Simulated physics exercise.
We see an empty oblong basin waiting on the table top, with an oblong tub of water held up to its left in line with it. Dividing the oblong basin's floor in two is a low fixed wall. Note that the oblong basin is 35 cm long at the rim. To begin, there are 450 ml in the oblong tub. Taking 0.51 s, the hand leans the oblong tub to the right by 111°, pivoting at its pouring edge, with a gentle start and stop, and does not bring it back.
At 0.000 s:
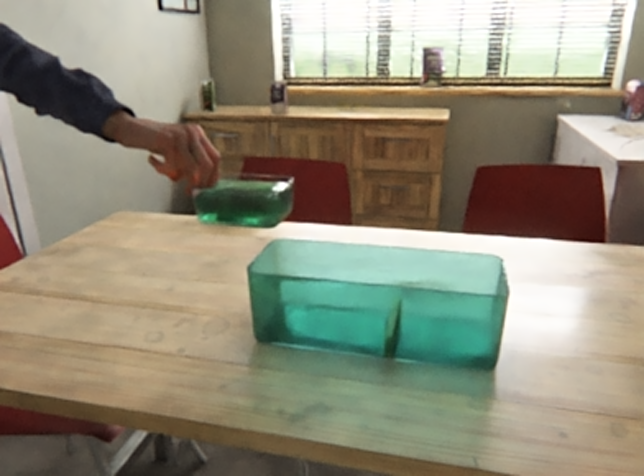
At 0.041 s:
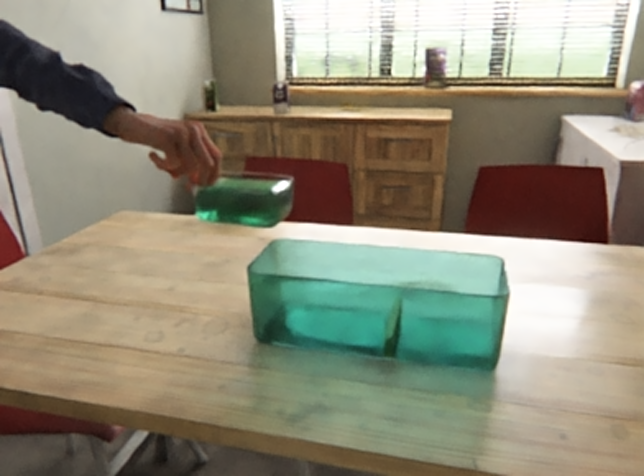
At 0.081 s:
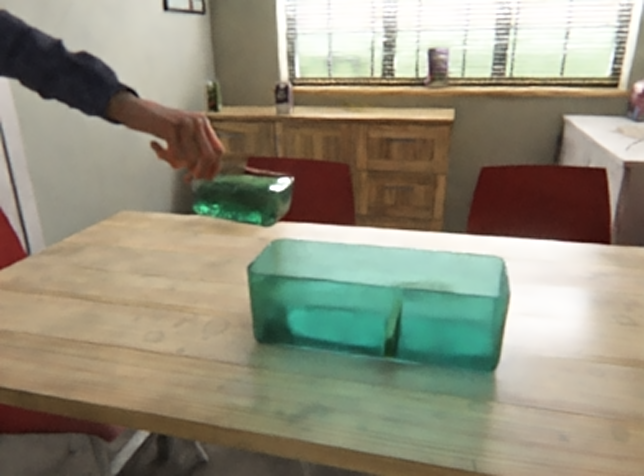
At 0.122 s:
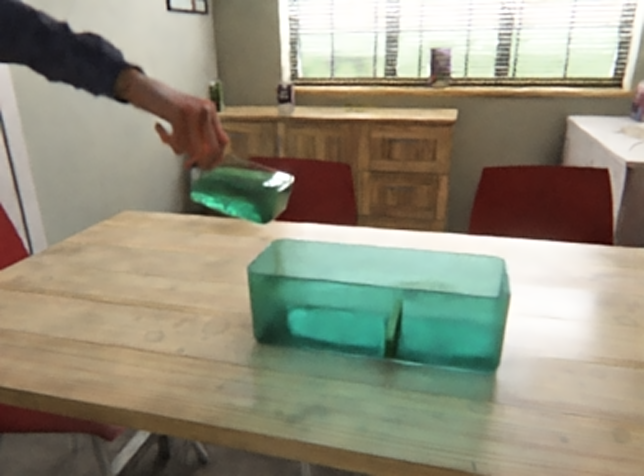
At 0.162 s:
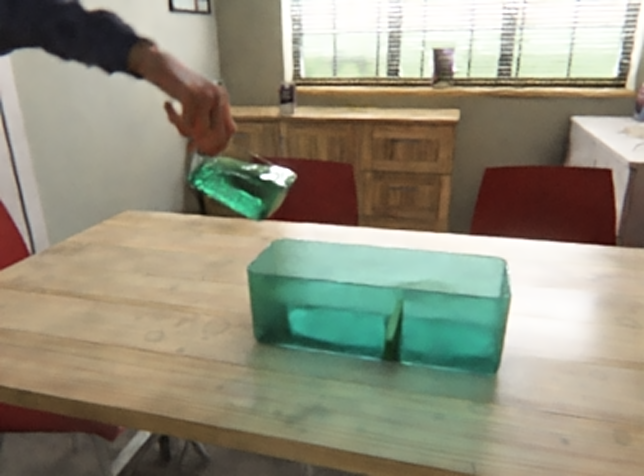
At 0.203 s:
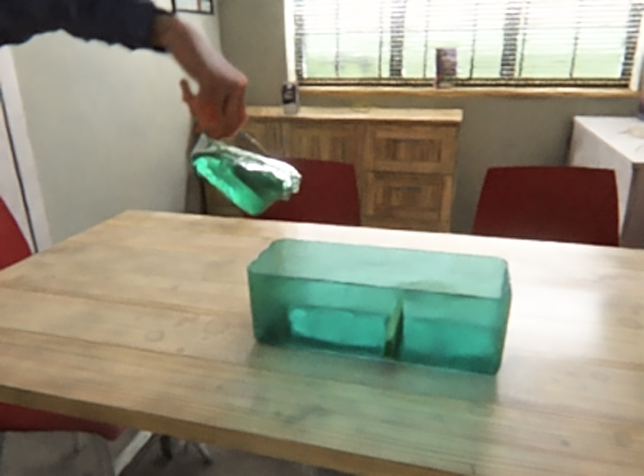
A hand holding a small green-tinted tub above a wooden table, gradually tilting it rightward beside a larger oblong glassy basin.
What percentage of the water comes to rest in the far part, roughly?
16 %.
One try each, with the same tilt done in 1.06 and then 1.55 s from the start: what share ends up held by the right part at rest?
15 in a hundred, followed by 10 in a hundred.
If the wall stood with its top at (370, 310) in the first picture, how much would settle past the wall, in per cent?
Roughly 35 %.
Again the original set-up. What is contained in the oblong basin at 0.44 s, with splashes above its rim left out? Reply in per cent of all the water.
Roughly 22 percent of it.
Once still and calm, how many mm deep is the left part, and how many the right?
Final levels - left approx 14 mm, right approx 4 mm.
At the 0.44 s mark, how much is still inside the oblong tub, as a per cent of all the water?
Portion remaining: Approx. 12 per cent.
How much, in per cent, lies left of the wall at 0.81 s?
About 76 percent.
Then, 0.44 s in, the tilt is 107° and 13 per cent is still to pour, 23 is left of the wall and 0 right of it.
Then, 0.62 s in, the tilt is 111° and 0 per cent is still to pour, 76 is left of the wall and 10 right of it.
Then, 0.81 s in, the tilt is 111° and 0 per cent is still to pour, 76 is left of the wall and 12 right of it.
Then, 1.01 s in, the tilt is 111° and 0 per cent is still to pour, 78 is left of the wall and 14 right of it.
Finally, 76 per cent lies left of the wall, 16 right of it and 8 outside.
